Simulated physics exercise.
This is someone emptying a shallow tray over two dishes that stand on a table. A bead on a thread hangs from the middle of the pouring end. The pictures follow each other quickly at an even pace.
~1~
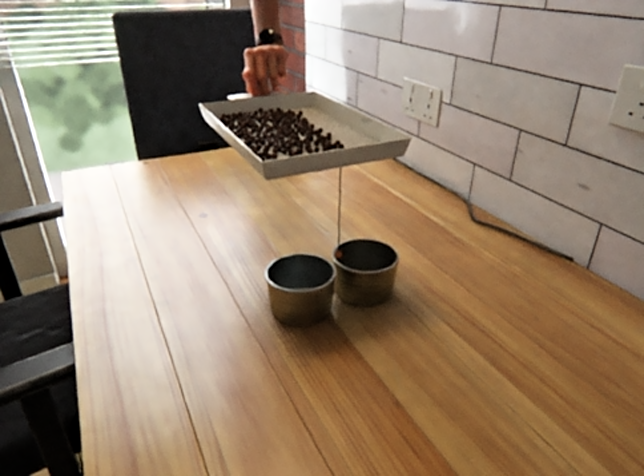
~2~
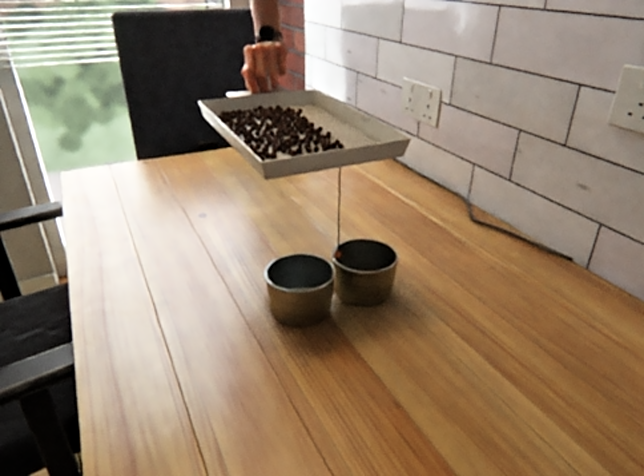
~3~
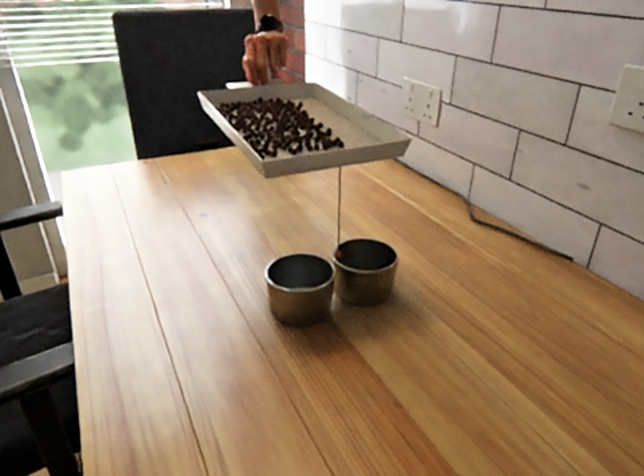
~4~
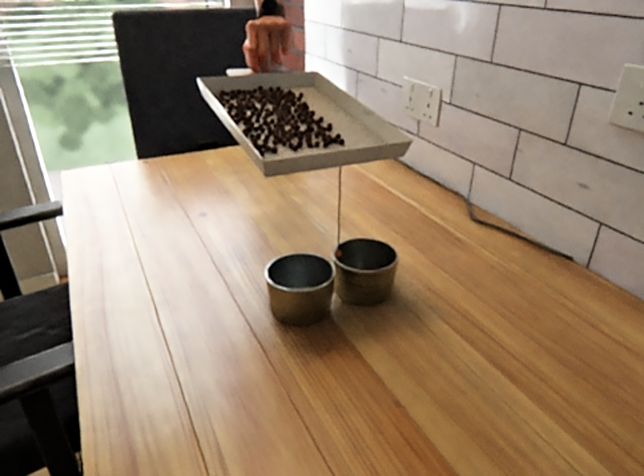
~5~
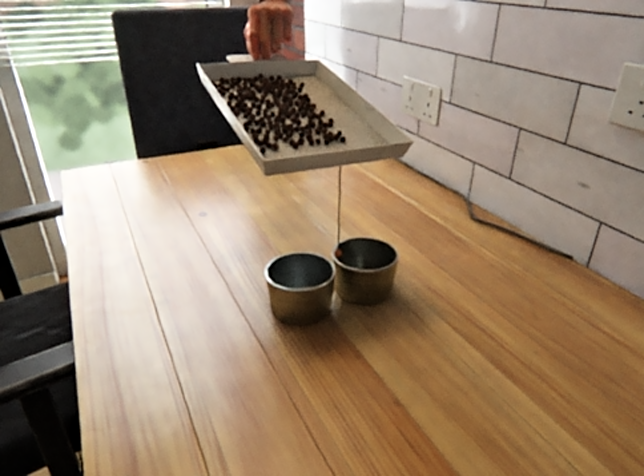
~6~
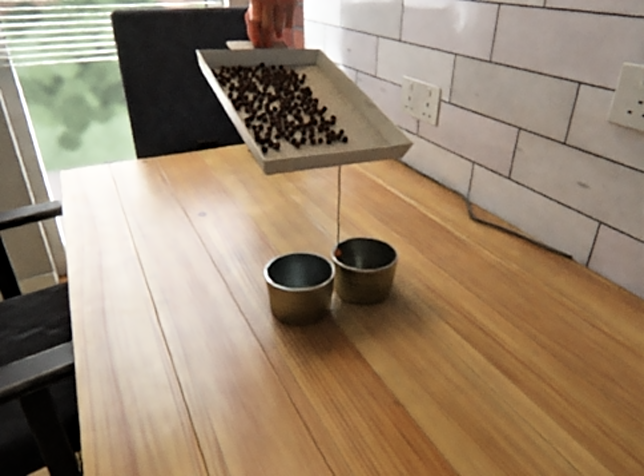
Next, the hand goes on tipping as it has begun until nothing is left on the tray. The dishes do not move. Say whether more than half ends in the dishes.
The two hold less than half of the load.
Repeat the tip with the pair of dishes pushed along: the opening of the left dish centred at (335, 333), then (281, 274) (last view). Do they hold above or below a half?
At the first place less than half, at the second the smaller part.
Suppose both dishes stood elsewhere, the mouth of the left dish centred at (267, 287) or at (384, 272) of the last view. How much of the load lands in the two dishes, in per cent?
About 10 and 60 per cent.
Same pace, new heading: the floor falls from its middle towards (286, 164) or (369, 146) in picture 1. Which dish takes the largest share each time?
At the first place the left one, at the second right.
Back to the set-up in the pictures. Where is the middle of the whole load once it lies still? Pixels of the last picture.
Near (417, 327).
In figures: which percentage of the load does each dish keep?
Left dish: 0 %, right dish: 10 %.
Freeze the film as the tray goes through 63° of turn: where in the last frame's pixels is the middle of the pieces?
Close to (358, 155).
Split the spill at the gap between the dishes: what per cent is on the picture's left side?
Some 10 per cent.
Shortly afterwards, tray tipped steeply; the bulk on the tray; a little outside both; a little in the air.
Next, tray tipped past a quarter turn; near a quarter on the tray; only a few in the right dish; near a third outside both; near half in the air.
Some moments later, tray tipped past a quarter turn; only a few in the left dish; a little in the right dish; all but a few outside both.
In the end, tray tipped past a quarter turn; only a few in the left dish; a little in the right dish; all but a few outside both.
